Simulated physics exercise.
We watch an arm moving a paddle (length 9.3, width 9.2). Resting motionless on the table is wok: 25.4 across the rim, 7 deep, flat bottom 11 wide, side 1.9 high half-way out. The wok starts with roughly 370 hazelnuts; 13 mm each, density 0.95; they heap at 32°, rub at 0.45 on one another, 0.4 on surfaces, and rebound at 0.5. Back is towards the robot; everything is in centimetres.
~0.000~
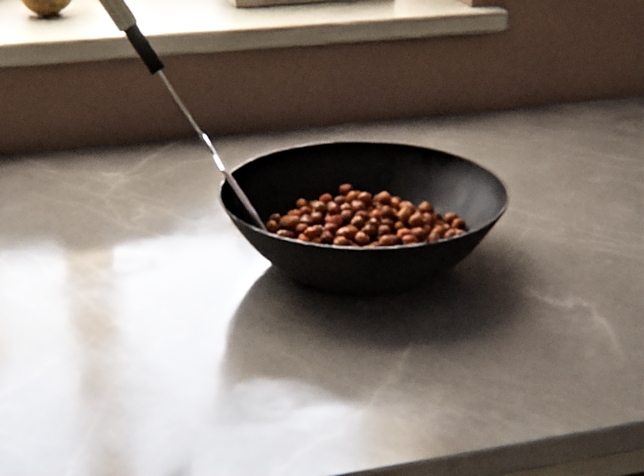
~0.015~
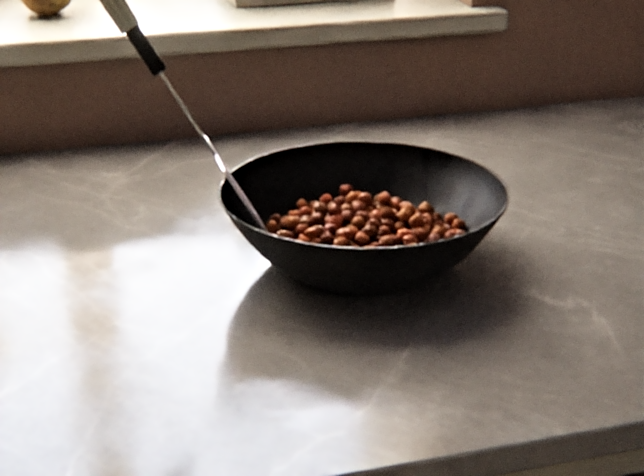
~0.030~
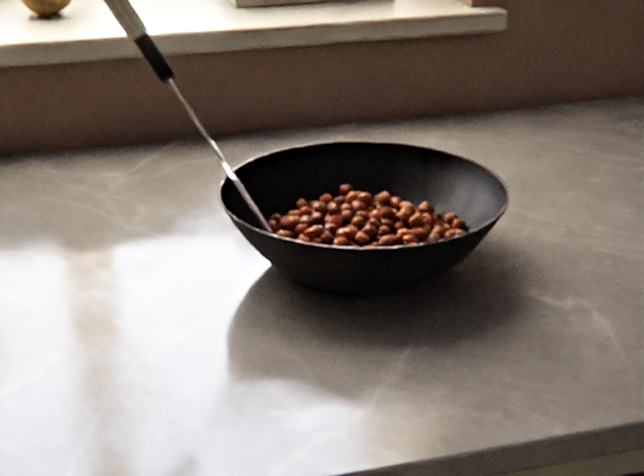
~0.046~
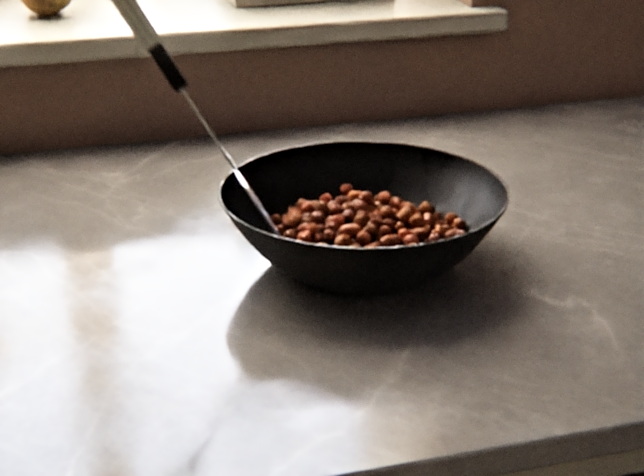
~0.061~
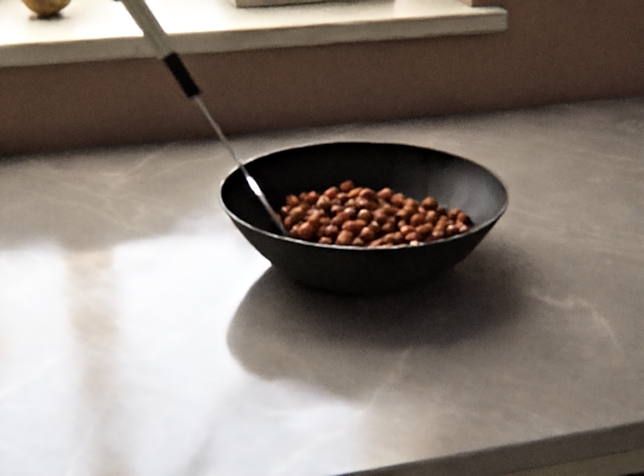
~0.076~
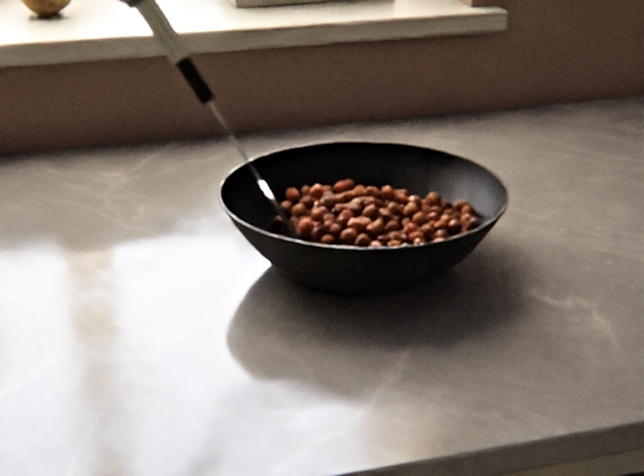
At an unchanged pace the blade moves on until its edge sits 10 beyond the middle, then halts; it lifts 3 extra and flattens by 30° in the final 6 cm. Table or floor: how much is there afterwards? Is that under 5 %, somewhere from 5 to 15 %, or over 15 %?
It is over 15 %.
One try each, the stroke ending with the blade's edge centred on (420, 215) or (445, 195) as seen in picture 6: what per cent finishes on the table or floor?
The two tries give near 0 and near 25 in a hundred.
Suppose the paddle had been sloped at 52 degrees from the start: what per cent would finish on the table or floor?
Result, estimated: 45 %.
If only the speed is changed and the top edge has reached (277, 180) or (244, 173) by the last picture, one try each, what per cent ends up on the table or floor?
Respectively, some 50 and 40 per cent.
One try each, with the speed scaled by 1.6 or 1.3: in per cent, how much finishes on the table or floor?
Around 50 per cent and around 55 per cent.
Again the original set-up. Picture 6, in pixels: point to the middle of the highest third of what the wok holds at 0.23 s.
Near (449, 179).
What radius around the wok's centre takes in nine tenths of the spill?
I reckon it's some 45 centimetres.
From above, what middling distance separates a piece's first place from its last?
I'd put it at close to 9 centimetres.
After 0.15 s, sloping 61°, highest piece 7 above the table; 369 in the wok.
After 0.23 s, sloping 52°, highest piece 9 above the table; 368 in the wok, 1 on the blade or in flight.
After 0.47 s, sloping 31°, highest piece 15 above the table; 199 in the wok, 48 on the table or floor, 122 on the blade or in flight.
After 1.52 s, sloping 31°, highest piece 5 above the table; 199 in the wok, 170 on the table or floor.
At rest, 199 in the wok, 170 on the table or floor. That is 46 % on the table or floor.
